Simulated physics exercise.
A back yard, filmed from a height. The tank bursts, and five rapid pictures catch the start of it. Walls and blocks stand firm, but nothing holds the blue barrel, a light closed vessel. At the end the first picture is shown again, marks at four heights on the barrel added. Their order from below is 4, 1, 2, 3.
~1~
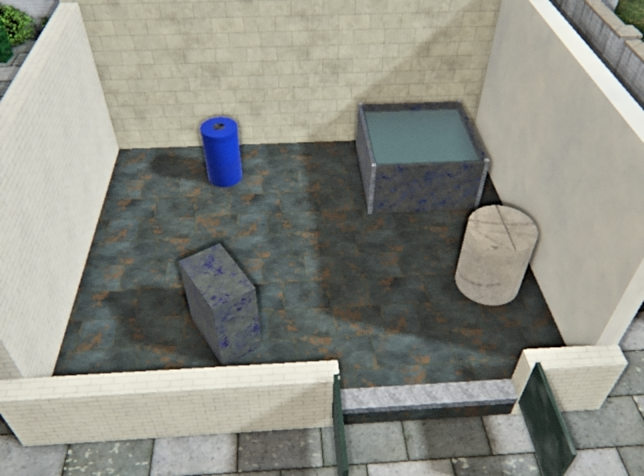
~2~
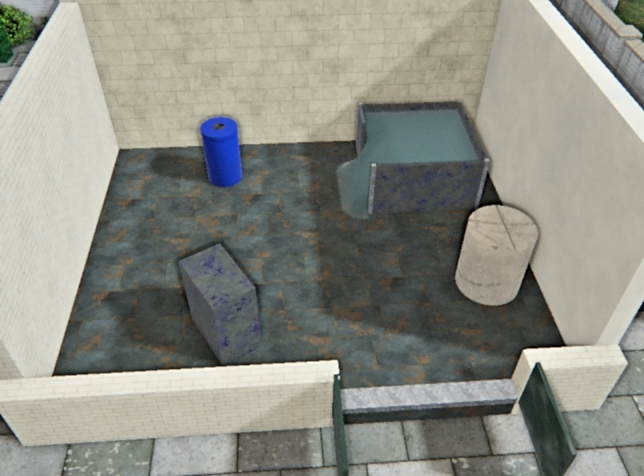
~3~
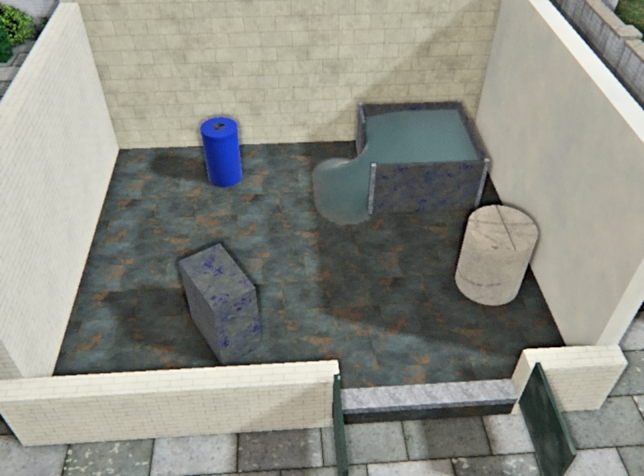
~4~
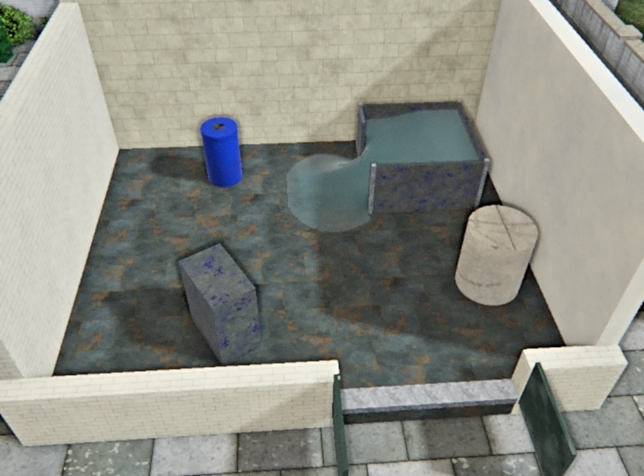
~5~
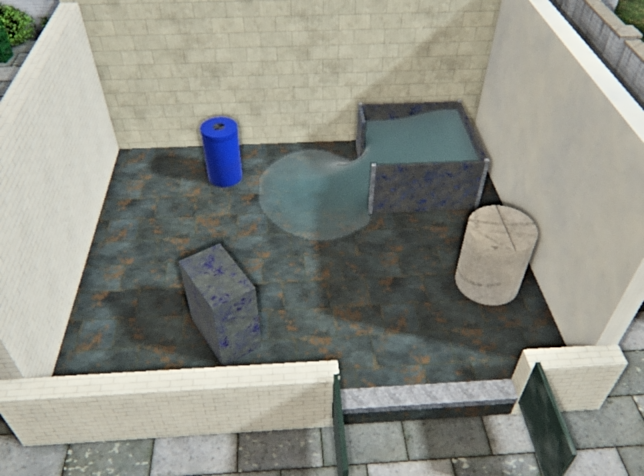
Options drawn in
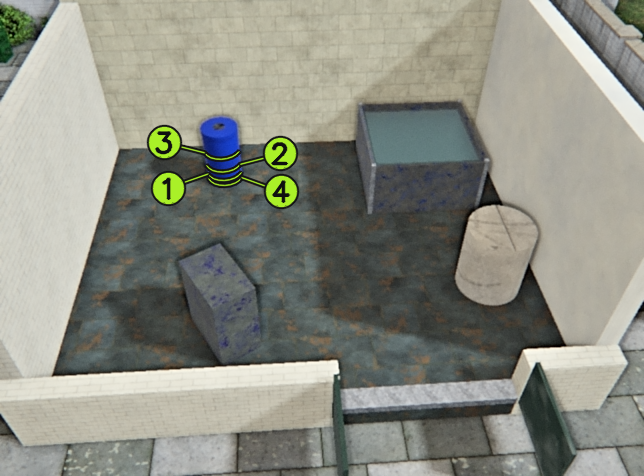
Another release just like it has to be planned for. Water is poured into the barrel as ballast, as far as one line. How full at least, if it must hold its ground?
It is 3.
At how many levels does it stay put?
One.
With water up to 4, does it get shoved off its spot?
Yes, it does.
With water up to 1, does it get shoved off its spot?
Yes.
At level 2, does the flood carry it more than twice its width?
No, less.
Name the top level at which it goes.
Here it is level 2.
On the marked copy, 1 at (224, 180); 2 at (223, 172); 3 at (221, 159); 4 at (224, 185); from the bottom up 4, 1, 2, 3.
For level 1, it is pushed about twice its own width away.
For level 2, it is pushed about its own width away.
For level 3, it does not move.
For level 4, it is pushed about 5 times its own width away.
